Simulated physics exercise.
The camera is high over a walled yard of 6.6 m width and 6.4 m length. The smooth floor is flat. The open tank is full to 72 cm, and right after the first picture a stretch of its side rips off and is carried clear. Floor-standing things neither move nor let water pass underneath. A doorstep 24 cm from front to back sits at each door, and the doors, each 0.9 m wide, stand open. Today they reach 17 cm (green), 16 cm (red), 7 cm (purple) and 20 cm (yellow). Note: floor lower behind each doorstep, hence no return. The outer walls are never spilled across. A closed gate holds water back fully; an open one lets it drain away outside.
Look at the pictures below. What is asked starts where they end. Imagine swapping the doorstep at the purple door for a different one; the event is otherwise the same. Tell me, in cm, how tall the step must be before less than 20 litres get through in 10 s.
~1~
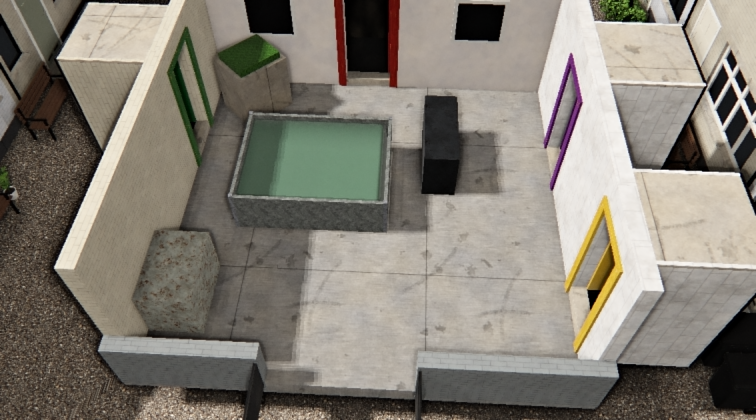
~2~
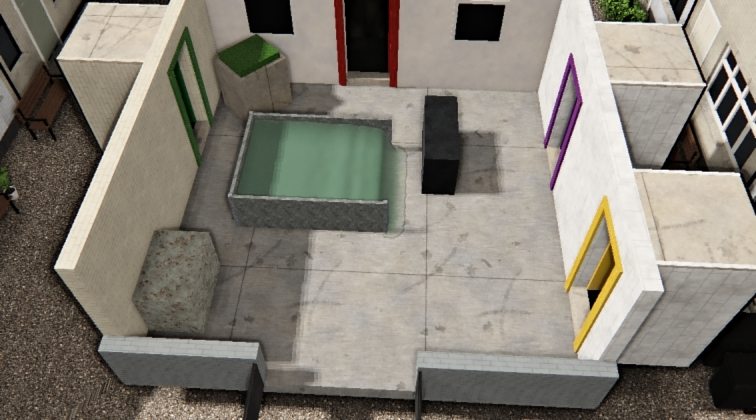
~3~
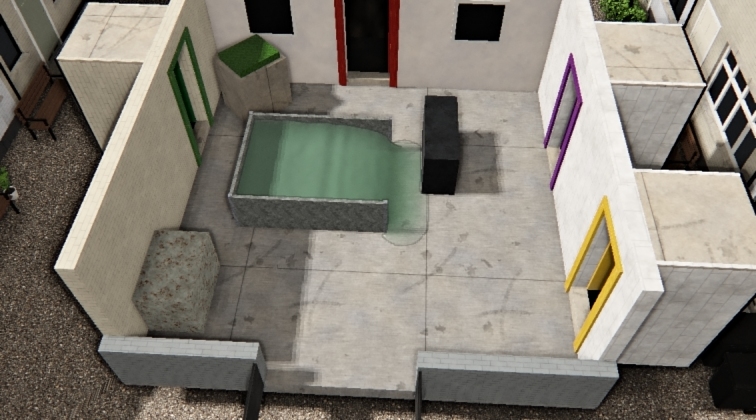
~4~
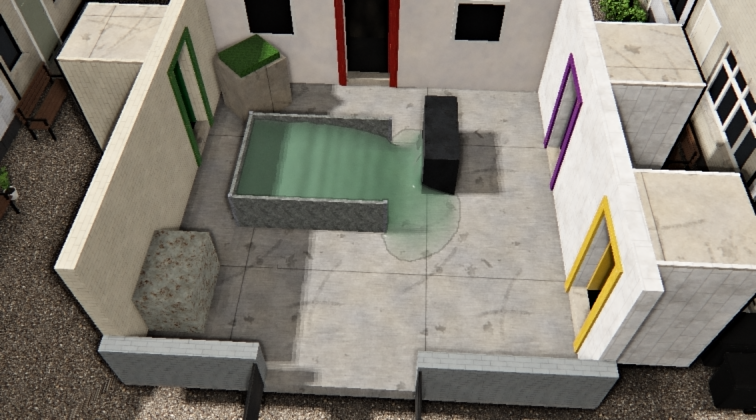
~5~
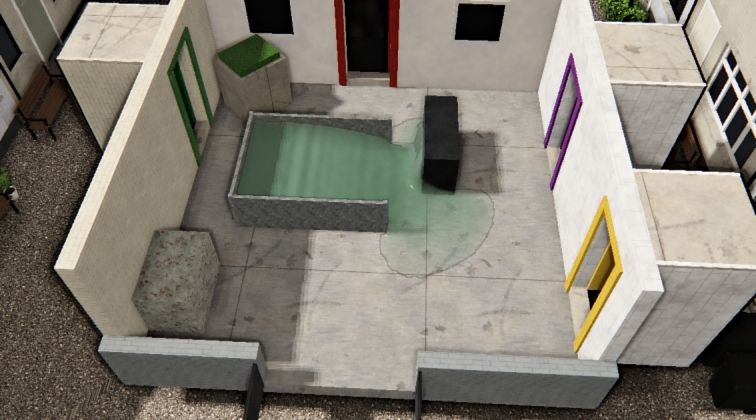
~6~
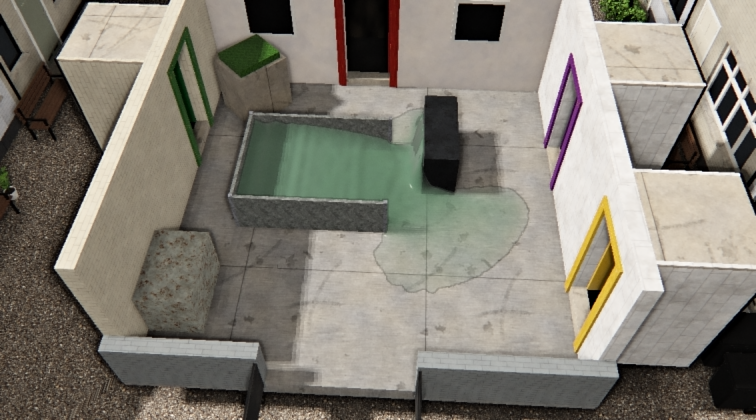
It would have to be roughly 7.5 cm high.
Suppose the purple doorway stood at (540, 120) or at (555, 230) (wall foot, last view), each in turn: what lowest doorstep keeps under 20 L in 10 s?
About 13.0 cm, then about 26 cm.
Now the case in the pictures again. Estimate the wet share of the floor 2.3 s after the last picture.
Approximately 55 %.
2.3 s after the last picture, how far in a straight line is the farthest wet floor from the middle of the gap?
Some 4.6 m out.
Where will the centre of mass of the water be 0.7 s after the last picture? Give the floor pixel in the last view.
The water is centred near (364, 187).
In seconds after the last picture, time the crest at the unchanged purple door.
Some 6.5 s, more or less.
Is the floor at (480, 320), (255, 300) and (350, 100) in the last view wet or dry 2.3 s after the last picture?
In that order: Flooded, not reached, wet.
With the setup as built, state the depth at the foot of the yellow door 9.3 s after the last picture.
Roughly 11.0 cm deep.
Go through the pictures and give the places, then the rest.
In the first frame, still water, 72 cm deep, in the open tank at (315, 159); the purple door at (561, 128) is dry.
In the second frame, water pours out at (386, 180) and has run 0.2 m, to (398, 230); about 9 cm deep outside, 72 cm at the back.
In the third frame, the front is at (425, 207), 0.7 m from the gap at (386, 181); 1.3 m2 of floor is wet, 72 cm left at the back.
In the fourth frame, the front is at (456, 216), 1.3 m from the gap at (386, 182); 2.2 m2 of floor is wet, 72 cm left at the back.
In the fifth frame, water pours out at (386, 182) and has run 1.9 m, to (490, 213); about 9 cm deep outside, 71 cm at the back.
In the sixth frame, the front is at (524, 214), 2.5 m from the gap at (386, 182); 4.6 m2 of floor is wet, 63 cm left at the back; the purple door at (561, 128), 3.1 m from the gap, is still 1.1 m from the nearest water.
Then, 0.7 s after the last picture water covers 30 % of the floor, deepest (50 cm) near (409, 181); 5 cm at the purple door, 0 litres in over its 7 cm doorstep.
Then, 2.3 s after the last picture water covers 55 % of the floor, deepest (37 cm) near (573, 372); 9 cm at the purple door, 5 litres in over its 7 cm doorstep.
Then, 9.3 s after the last picture water covers 100 % of the floor, deepest (13 cm) near (221, 94); 6 cm at the purple door, 21 litres in over its 7 cm doorstep.
At the purple door as built, the water peaked near 11 cm, 6.7 s after the last picture.
With a doorstep of 6 cm, 32 litres would have come in within the 10 s; with 9.5 cm, 6 litres. So under 20 litres takes about 7.5 cm.
